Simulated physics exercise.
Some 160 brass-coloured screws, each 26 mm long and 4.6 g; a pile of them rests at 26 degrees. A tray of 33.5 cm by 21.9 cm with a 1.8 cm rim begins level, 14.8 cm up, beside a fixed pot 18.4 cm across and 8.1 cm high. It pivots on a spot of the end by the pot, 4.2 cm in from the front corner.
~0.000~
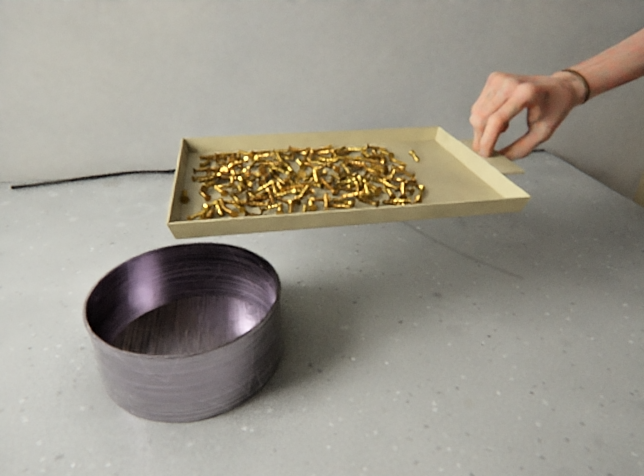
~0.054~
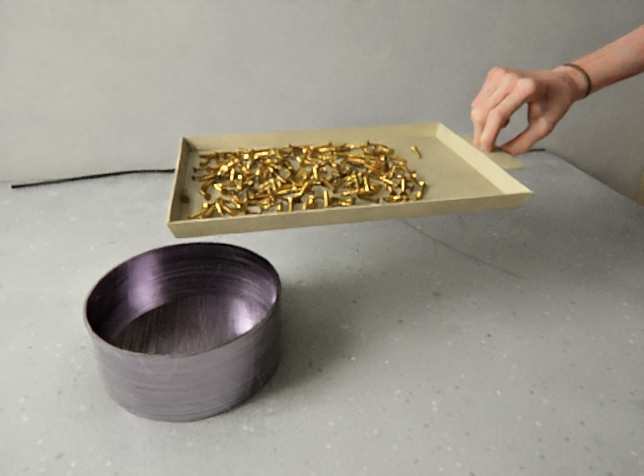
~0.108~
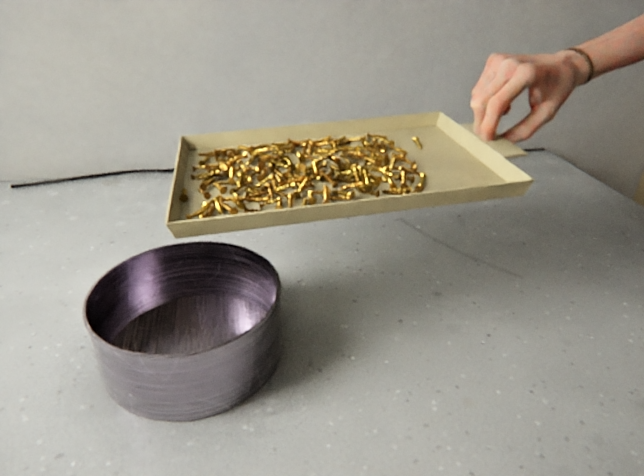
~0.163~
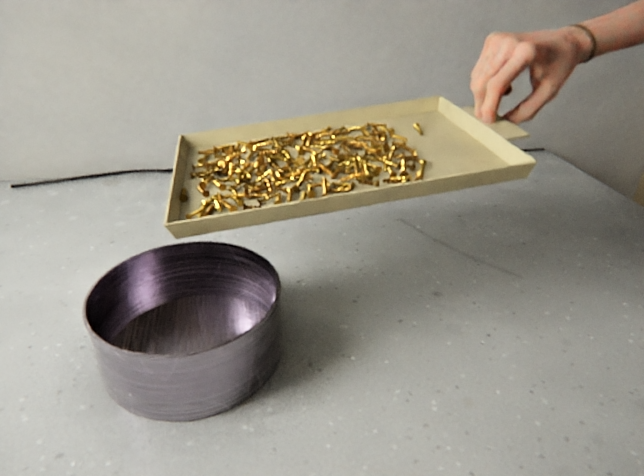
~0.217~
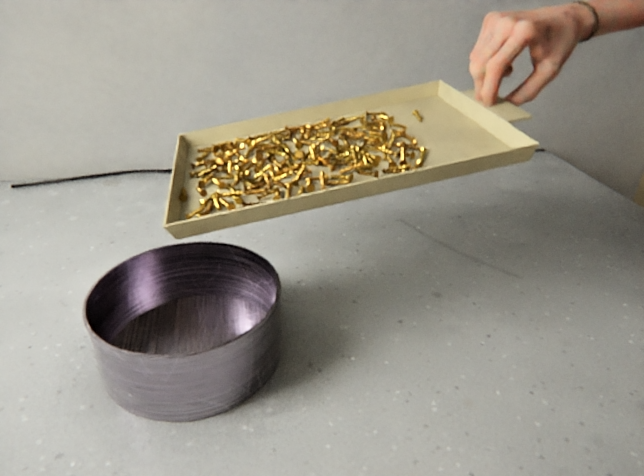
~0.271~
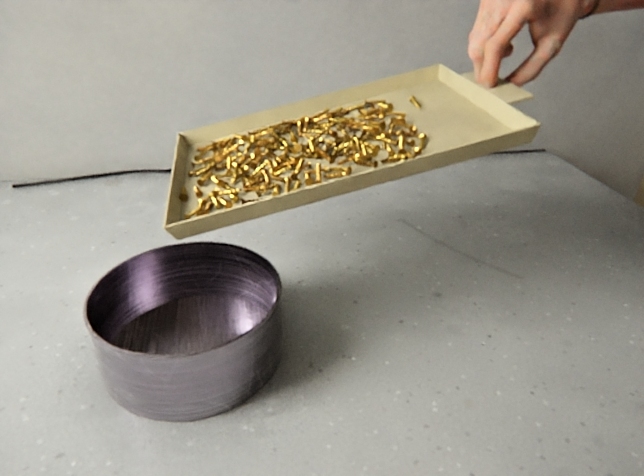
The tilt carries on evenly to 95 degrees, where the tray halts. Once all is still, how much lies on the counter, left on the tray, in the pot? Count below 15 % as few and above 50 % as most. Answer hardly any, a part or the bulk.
Counter: A part, tray: Hardly any, pot: The bulk.
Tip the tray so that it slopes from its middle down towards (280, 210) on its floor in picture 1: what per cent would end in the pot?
About 100 per cent.
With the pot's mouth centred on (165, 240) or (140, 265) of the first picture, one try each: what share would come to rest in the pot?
Some 70 and 90 per cent.
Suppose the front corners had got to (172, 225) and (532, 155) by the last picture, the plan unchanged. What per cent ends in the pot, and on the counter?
Pot 100, counter 0.
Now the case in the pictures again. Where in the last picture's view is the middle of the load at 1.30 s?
Around (157, 198).
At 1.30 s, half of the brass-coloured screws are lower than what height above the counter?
Some 16 cm.
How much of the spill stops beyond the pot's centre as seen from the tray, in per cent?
About 100 per cent.
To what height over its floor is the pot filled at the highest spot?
Roughly 2.5 cm.
Then, at 0.89 s, tilt 52 degrees; the tray holds 100 %, the pot 0 %.
After 1.30 s, tilt 78 degrees; the tray holds 60 %, the pot 25 %.
After 1.79 s, tilt 95 degrees; the tray holds 0 %, the pot 65 %.
By 2.4 s all is still; counter 35 %, tray 0 %, pot 65 %.
